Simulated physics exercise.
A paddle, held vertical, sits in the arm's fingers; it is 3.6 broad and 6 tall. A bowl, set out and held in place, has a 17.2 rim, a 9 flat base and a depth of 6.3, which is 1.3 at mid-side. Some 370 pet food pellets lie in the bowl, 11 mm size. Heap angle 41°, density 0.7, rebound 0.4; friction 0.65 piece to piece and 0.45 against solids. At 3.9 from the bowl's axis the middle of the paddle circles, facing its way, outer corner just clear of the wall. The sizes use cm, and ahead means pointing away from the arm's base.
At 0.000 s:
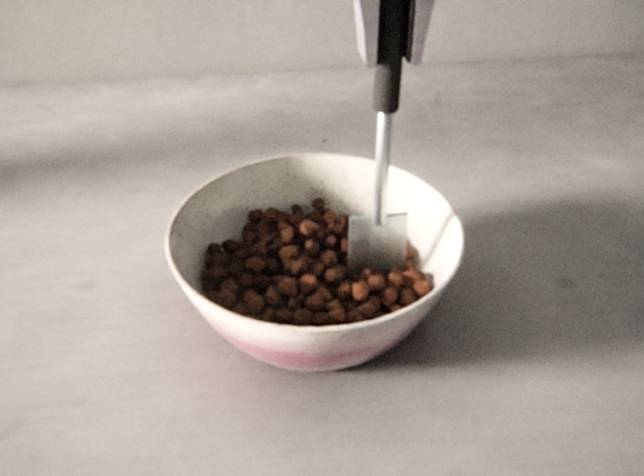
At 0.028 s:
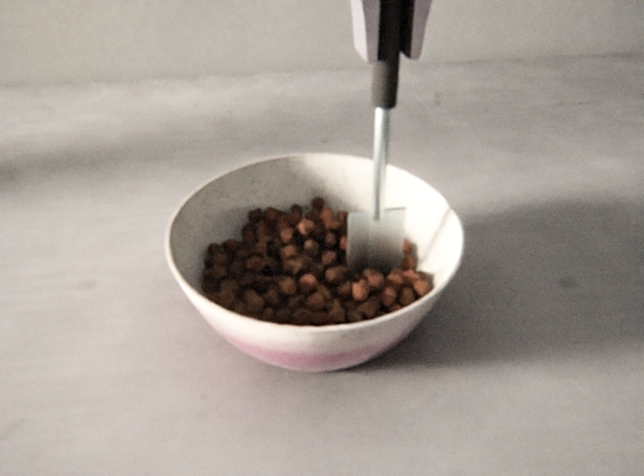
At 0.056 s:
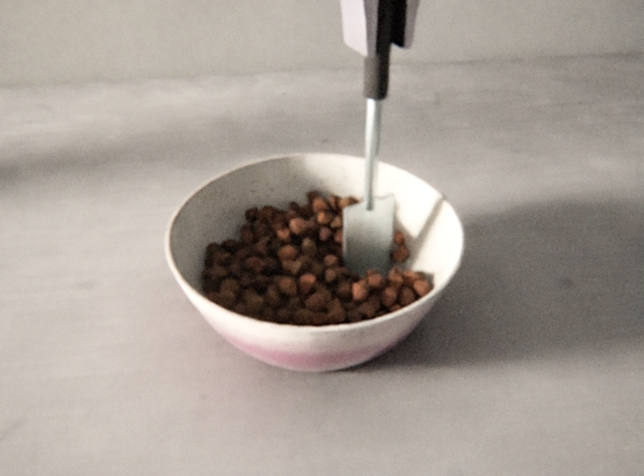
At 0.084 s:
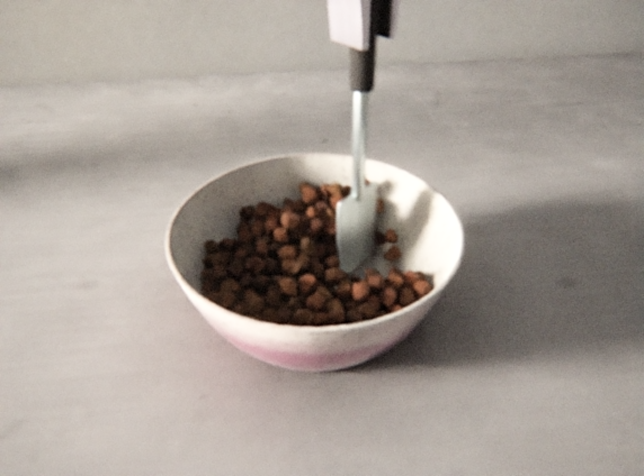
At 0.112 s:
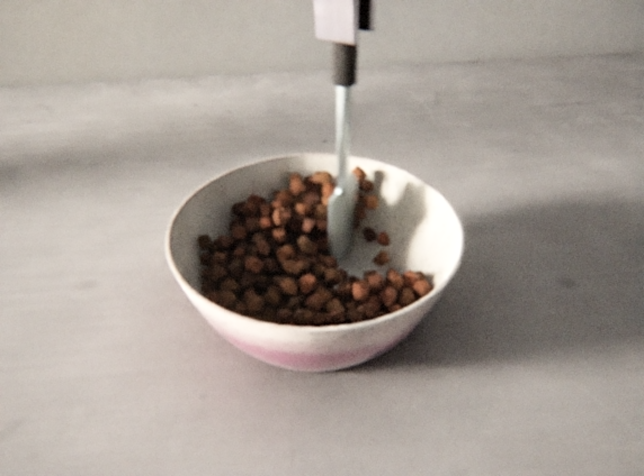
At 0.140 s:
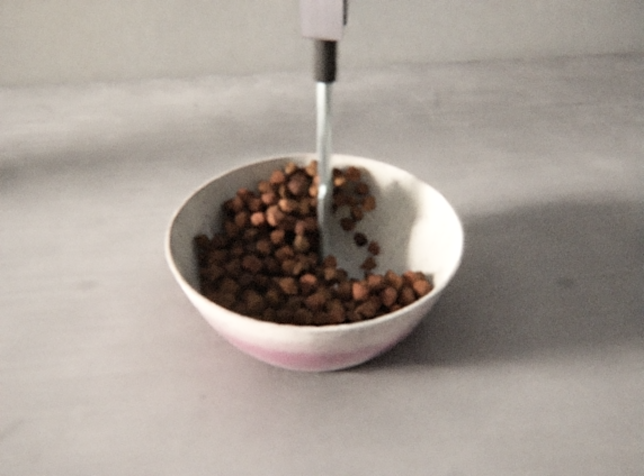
On a plain grey surface, a robotic arm holds a small upright paddle in a pale bowl of brown pellets. The paddle first barely shifts, then sweeps leftward through the pellets while turning edge-on, pushing them into a heap at the back and baring the bowl's inside behind it.
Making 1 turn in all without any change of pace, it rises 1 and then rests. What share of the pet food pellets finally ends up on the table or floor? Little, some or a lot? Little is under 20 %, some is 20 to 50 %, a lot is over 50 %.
Little.
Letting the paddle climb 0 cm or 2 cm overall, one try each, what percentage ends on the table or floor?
I'd say some 15 per cent, and some 10 per cent.
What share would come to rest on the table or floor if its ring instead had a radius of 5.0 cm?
Around 10 in a hundred.
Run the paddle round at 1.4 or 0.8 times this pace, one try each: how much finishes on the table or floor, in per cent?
It would be some 20 and 10 percent respectively.
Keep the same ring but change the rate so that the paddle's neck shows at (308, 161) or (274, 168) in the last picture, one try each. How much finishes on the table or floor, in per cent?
It comes to roughly 15 per cent and then 30 per cent.
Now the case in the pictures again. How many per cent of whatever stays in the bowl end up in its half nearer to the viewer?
Near 35 per cent of what stays in the bowl.
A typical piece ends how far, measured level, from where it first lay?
7 centimetres.
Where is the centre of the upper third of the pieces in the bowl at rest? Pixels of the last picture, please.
I'd put it at about (368, 225).
After 0.32 s, 183° round, highest piece 8 above the table; 368 in the bowl, 1 on the table or floor, 4 in flight or on the tool.
After 0.50 s, 293° round, highest piece 10 above the table; 344 in the bowl, 18 on the table or floor, 11 in flight or on the tool.
After 0.79 s, 0° round, highest piece 7 above the table; 323 in the bowl, 49 on the table or floor, 1 in flight or on the tool.
After 1.49 s, 0° round, highest piece 7 above the table; 323 in the bowl, 50 on the table or floor.
In the end, 323 in the bowl, 50 on the table or floor. That is 13 % on the table or floor.
